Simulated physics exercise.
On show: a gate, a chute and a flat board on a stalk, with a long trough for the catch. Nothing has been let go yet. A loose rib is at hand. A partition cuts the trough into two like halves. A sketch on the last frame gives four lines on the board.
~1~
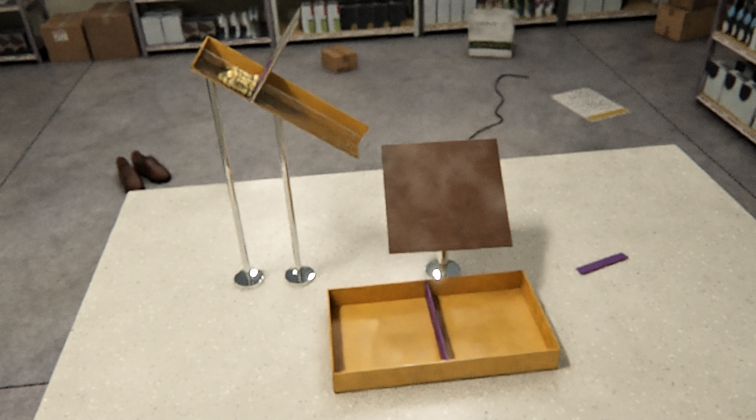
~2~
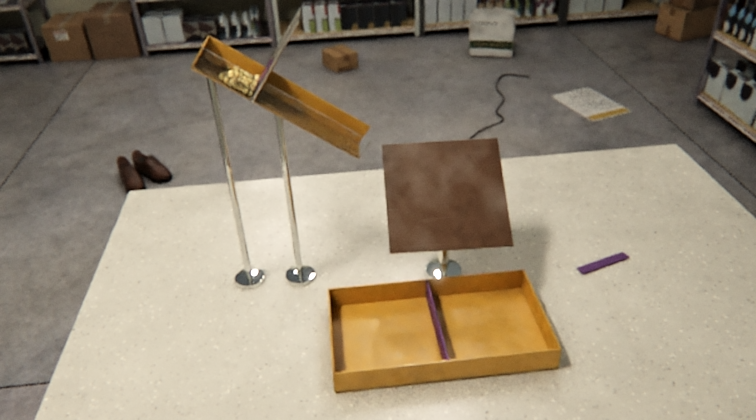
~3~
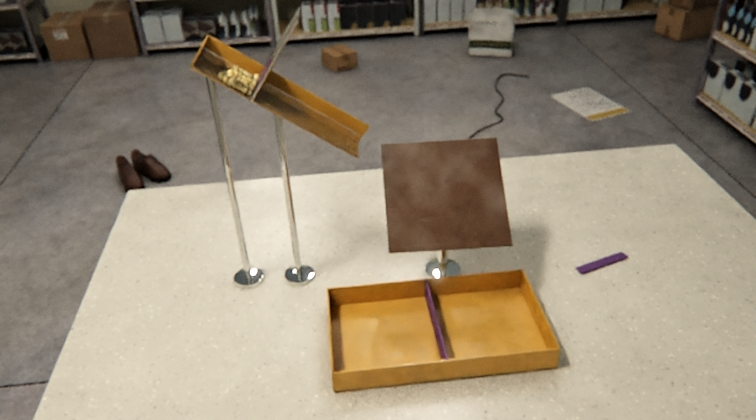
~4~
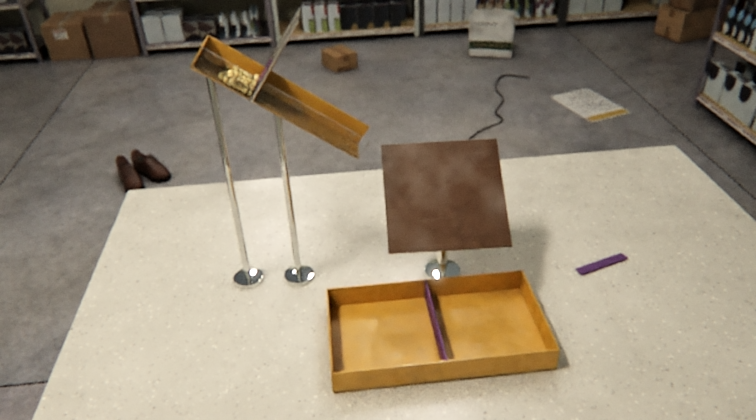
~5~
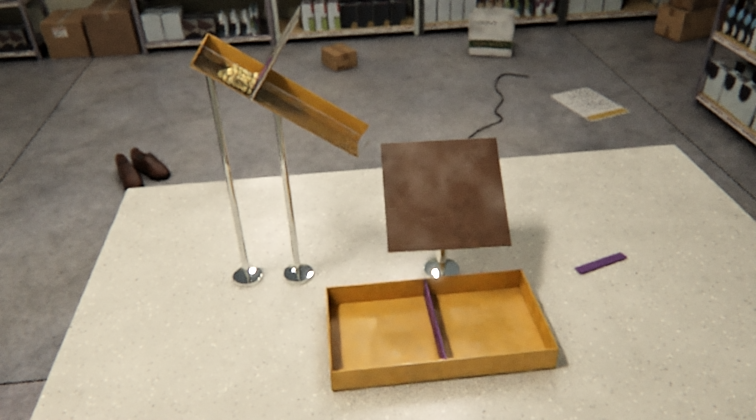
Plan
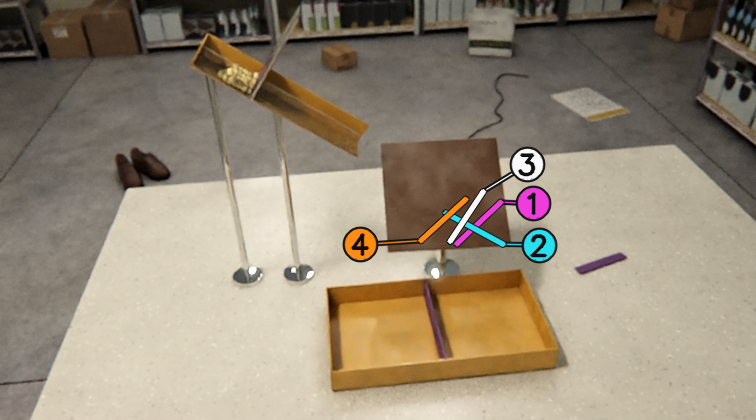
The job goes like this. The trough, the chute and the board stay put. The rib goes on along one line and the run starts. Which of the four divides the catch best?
Use line 3.
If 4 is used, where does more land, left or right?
The left half.
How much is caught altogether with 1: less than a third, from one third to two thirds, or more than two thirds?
Line 1 gives more than two thirds.
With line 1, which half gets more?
Right.
On the marked copy, line 1 from (500, 202) to (456, 243); line 2 from (445, 212) to (503, 244); line 3 from (483, 191) to (450, 241); line 4 from (465, 199) to (420, 240).
Choosing 1, of what is caught, a small part in the left half, most in the right.
Choosing 2, of what is caught, a small part in the left half, most in the right.
Choosing 3, of what is caught, about a third in the left half, about two thirds in the right.
Choosing 4, of what is caught, most in the left half, a small part in the right.
